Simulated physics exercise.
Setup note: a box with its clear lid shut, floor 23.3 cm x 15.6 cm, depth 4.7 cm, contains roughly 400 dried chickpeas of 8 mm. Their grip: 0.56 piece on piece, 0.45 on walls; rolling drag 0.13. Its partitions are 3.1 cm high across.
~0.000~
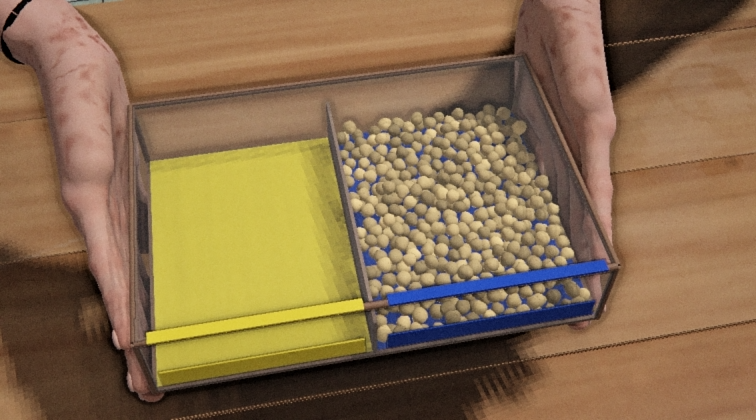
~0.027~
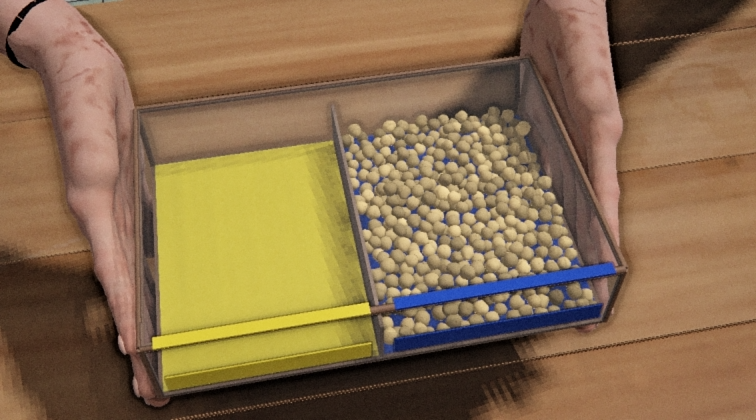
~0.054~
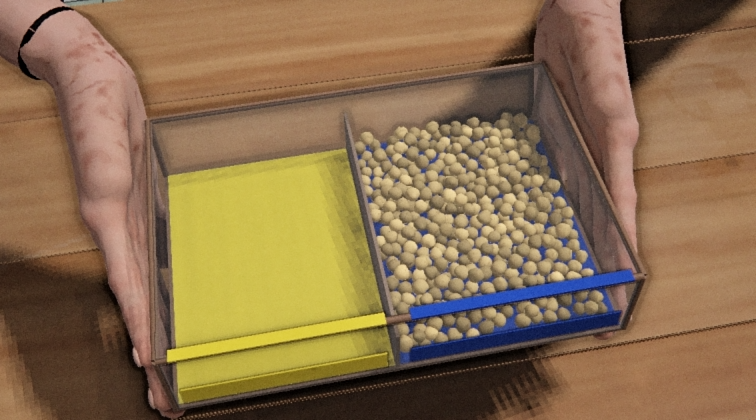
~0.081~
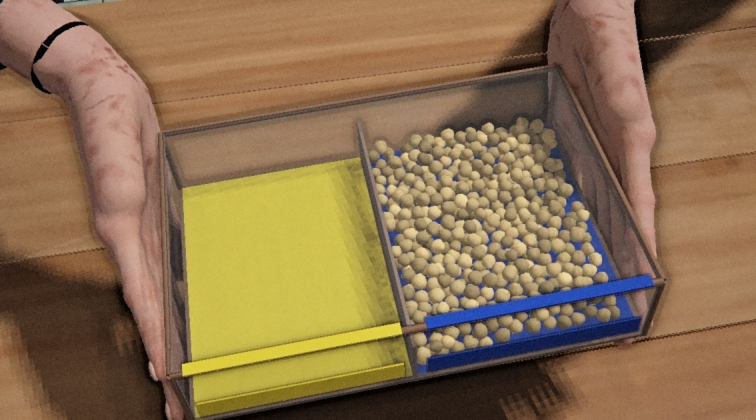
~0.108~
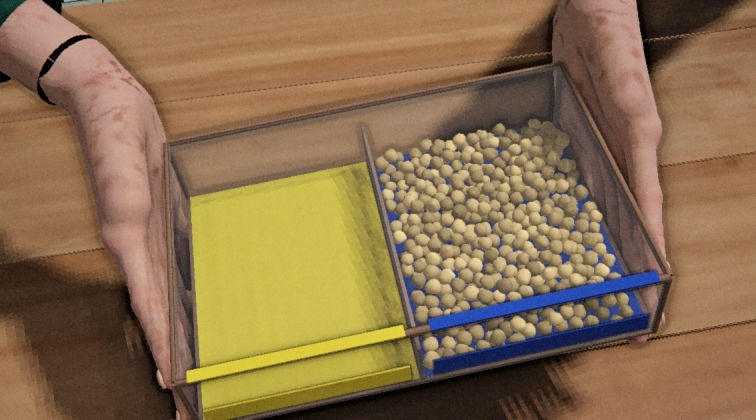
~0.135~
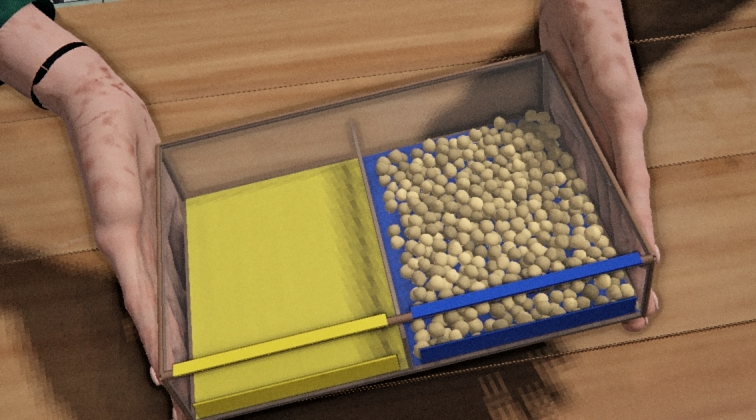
Two hands holding a clear-lidded box of chickpeas on its blue side, shifting it slightly right, then tilting it and easing back left.
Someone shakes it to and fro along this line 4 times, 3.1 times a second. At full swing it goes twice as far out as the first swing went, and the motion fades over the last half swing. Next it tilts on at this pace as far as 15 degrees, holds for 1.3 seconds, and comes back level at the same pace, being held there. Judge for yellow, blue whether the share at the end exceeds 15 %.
Yellow: It does not; blue: It does.
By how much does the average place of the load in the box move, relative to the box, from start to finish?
Roughly 4.0 cm.
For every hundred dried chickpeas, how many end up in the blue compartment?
90 percent, roughly.
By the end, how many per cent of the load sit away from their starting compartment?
Share displaced from original compartment: Approx. 10 %.
Then, at 0.67 s, tilt 15 degrees; yellow 5 %, blue 95 %; middle of all pieces near (426, 192).
After 1.12 s, tilt 15 degrees; yellow 10 %, blue 90 %; middle of all pieces near (463, 211).
After 1.53 s, tilt 15 degrees; yellow 10 %, blue 90 %; middle of all pieces near (392, 199).
After 1.92 s, tilt 0 degrees; yellow 10 %, blue 90 %; middle of all pieces near (386, 202).
In the end, at 2.2 s, yellow 10 %, blue 90 %.
